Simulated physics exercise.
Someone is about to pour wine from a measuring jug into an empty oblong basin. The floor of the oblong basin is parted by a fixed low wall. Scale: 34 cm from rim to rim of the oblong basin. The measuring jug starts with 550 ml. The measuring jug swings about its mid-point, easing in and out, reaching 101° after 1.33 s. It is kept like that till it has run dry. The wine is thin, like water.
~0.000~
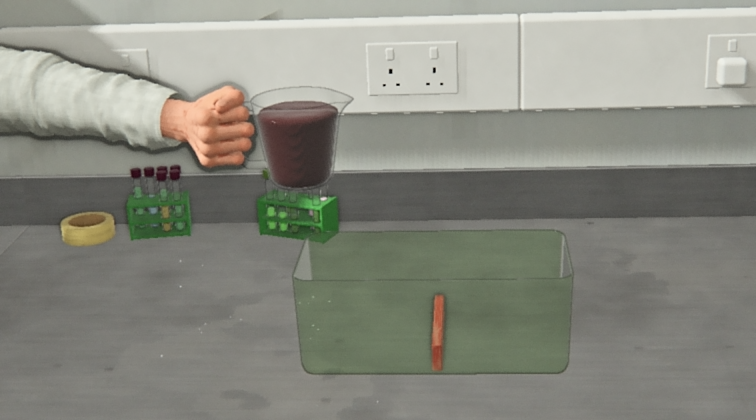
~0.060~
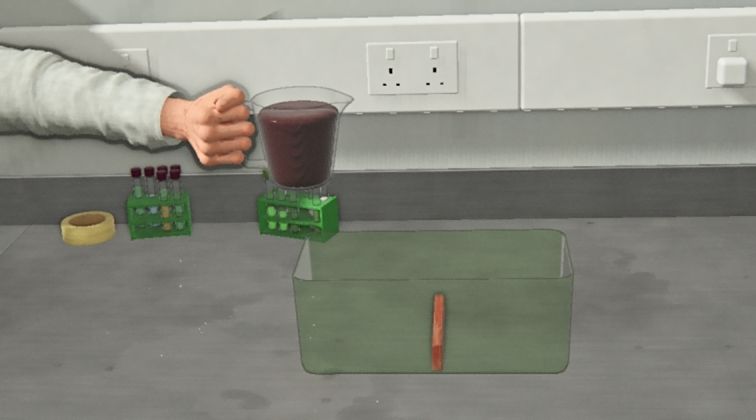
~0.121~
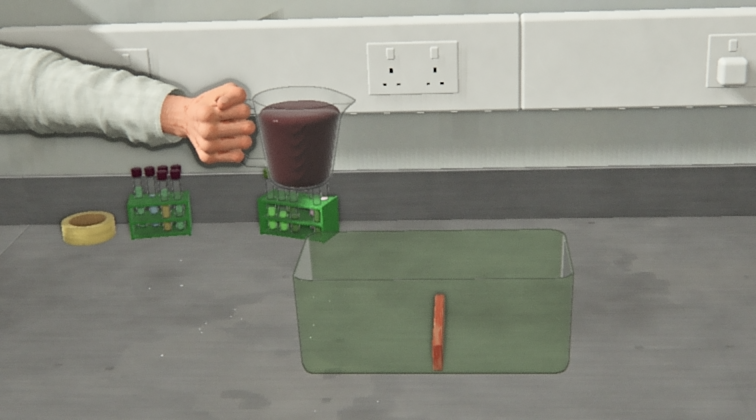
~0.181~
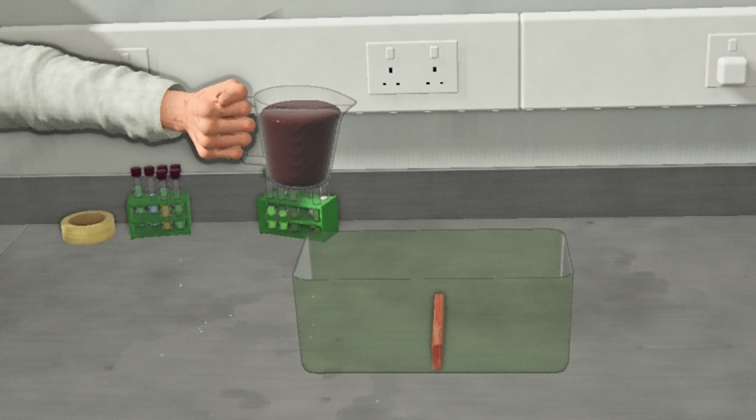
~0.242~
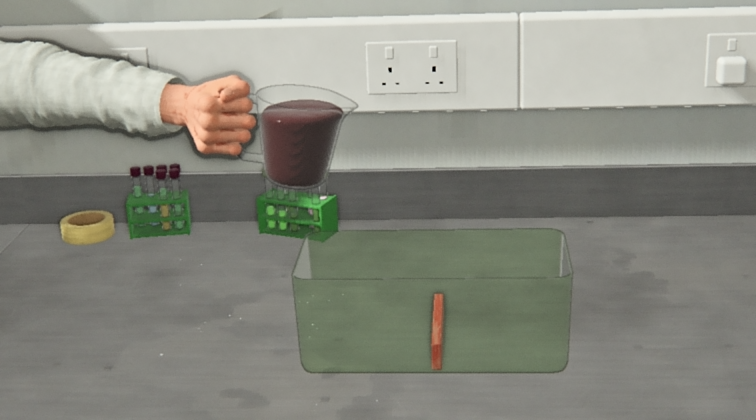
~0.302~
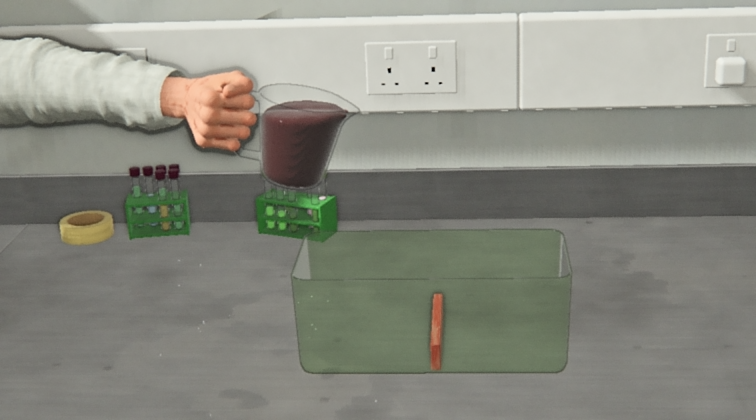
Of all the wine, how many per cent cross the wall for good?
About 18 per cent.
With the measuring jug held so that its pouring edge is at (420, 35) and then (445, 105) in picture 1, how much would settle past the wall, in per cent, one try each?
First 90, then 95 per cent.
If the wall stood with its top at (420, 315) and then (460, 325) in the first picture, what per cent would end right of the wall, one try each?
First 55, then 10 per cent.
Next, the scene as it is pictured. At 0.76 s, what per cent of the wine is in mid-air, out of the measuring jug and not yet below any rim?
About 20 per cent.
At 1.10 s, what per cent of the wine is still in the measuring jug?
About 18 per cent.
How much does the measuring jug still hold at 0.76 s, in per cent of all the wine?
Near 72 in a hundred.
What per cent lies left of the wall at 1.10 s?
Near 48 in a hundred.
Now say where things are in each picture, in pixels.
The first frame shows tilt 0°; pouring edge (353, 98); surface from (258, 111) to (340, 109); the oblong basin's rim runs from (300, 257) to (568, 254); the wall's top is at (438, 320).
The second frame shows tilt 1°; pouring edge (354, 99); surface from (258, 110) to (340, 109).
The third frame shows tilt 2°; pouring edge (356, 100); surface from (259, 110) to (341, 109).
The fourth frame shows tilt 5°; pouring edge (357, 102); surface from (260, 109) to (342, 110).
The fifth frame shows tilt 8°; pouring edge (359, 105); surface from (262, 110) to (345, 109).
The sixth frame shows tilt 12°; pouring edge (360, 110); surface from (262, 111) to (349, 110).
By 0.76 s the tilt is 62° and 72 per cent is still to pour, 8 is left of the wall and 1 right of it.
By 1.10 s the tilt is 94° and 19 per cent is still to pour, 48 is left of the wall and 15 right of it.
By 1.45 s the tilt is 101° and 0 per cent is still to pour, 80 is left of the wall and 17 right of it.
By 1.83 s the tilt is 101° and 0 per cent is still to pour, 80 is left of the wall and 18 right of it.
At rest 80 per cent lies left of the wall, 18 right of it and 2 outside.
